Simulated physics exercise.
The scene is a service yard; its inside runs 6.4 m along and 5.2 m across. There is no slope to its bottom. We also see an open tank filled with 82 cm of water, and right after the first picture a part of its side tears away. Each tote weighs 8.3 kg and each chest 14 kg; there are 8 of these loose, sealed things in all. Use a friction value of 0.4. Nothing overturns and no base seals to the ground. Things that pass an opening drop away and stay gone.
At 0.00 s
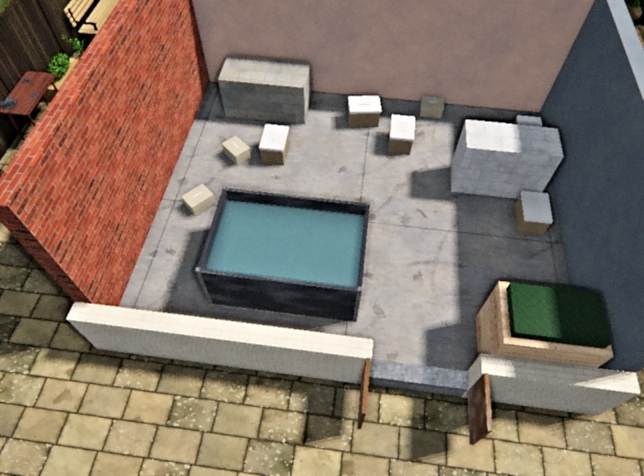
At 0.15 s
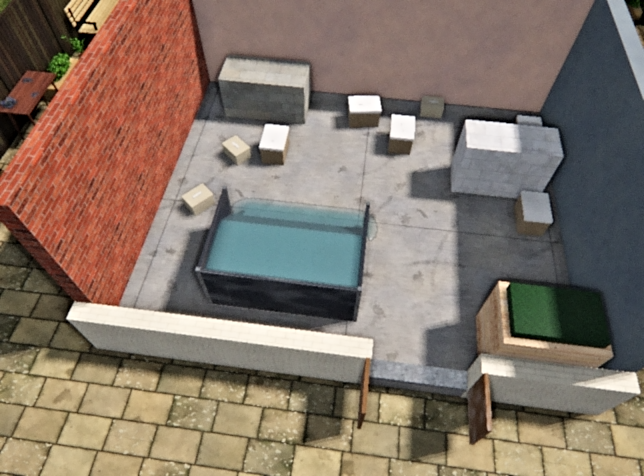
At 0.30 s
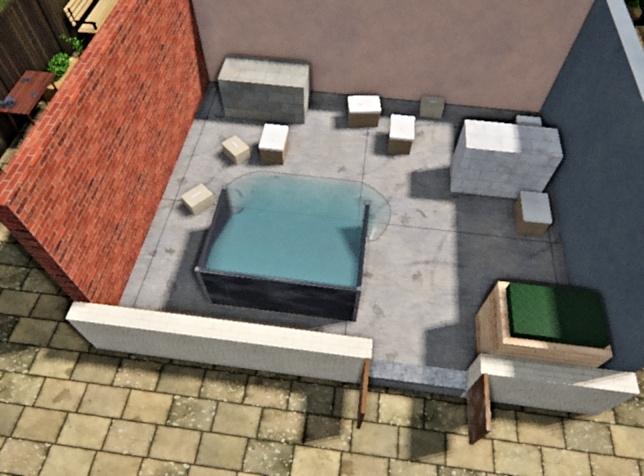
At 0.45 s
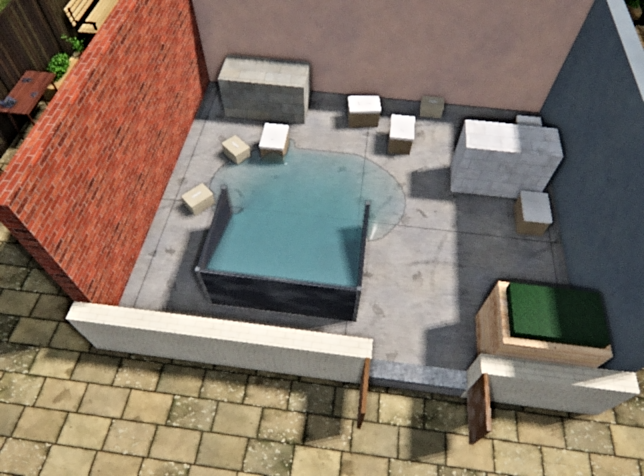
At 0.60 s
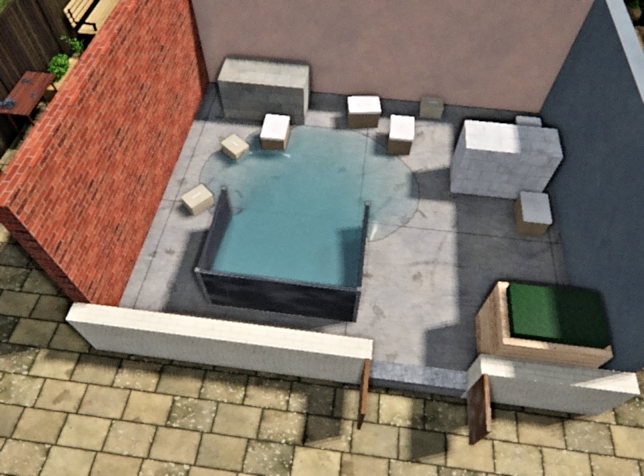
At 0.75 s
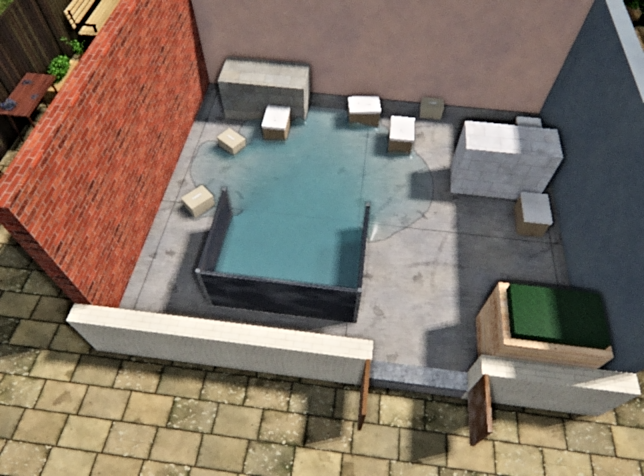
Walled service yard with a tank losing its far side, water spreading across the concrete floor and nudging two pale boxes backward.
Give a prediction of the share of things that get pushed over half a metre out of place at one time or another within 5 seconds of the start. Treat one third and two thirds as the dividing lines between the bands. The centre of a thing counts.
Looks like the portion will come out two thirds and up.
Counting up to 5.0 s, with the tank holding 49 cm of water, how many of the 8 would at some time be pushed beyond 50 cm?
The answer would then be 5.
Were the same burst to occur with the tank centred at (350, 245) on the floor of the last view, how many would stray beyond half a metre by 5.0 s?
Result: 6 of them.
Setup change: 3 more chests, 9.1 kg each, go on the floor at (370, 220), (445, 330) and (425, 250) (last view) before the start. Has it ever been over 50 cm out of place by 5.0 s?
In the order asked: Farther than that, not as far, not as far.
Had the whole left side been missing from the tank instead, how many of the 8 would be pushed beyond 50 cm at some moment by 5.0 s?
Then 6.
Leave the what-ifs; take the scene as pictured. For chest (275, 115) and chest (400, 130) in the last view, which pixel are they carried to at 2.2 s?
They end up about (236, 110) and (453, 100) in the last view.
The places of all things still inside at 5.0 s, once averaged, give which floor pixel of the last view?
Near (397, 181).
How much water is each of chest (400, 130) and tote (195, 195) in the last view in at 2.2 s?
Depth approx. 17 cm / 1 cm.
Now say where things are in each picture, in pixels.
The first picture shows a chest at (274, 137), on the bottom; a tote at (236, 146), on the bottom; 2.6 m2 under water; 0 of 8 have shifted.
The second picture shows a chest at (274, 137) rests on the ground; a tote at (236, 145) rests on the ground; water covers 3.9 m2; 0 of 8 have shifted.
The third picture shows a chest at (274, 137), on the bottom; a tote at (235, 145), on the bottom; 5.5 m2 under water; 0 of 8 have shifted.
The fourth picture shows a chest at (274, 136) rests on the ground; a tote at (235, 145), on the bottom; 7.5 m2 under water; 0 of 8 have shifted.
The fifth picture shows a chest at (275, 126), on the bottom, 25 cm from its start; a tote at (235, 144), on the bottom, 5 cm from its start; 9.5 m2 under water; 1 of 8 have shifted.
The sixth picture shows a chest at (276, 116) rests on the ground, 53 cm from its start; a tote at (231, 138) rests on the ground, 24 cm from its start; water covers 11.3 m2; 2 of 8 have shifted.
After 1.1 s 3 of 8 are over 50 cm from their spots; 1 afloat.
After 2.2 s 5 of 8 are over 50 cm from their spots; 5 afloat.
After 3.5 s 7 of 8 are over 50 cm from their spots; 6 afloat.
After 5.0 s 6 of 8 are over 50 cm from their spots, and 7 have been at some point; 7 afloat.
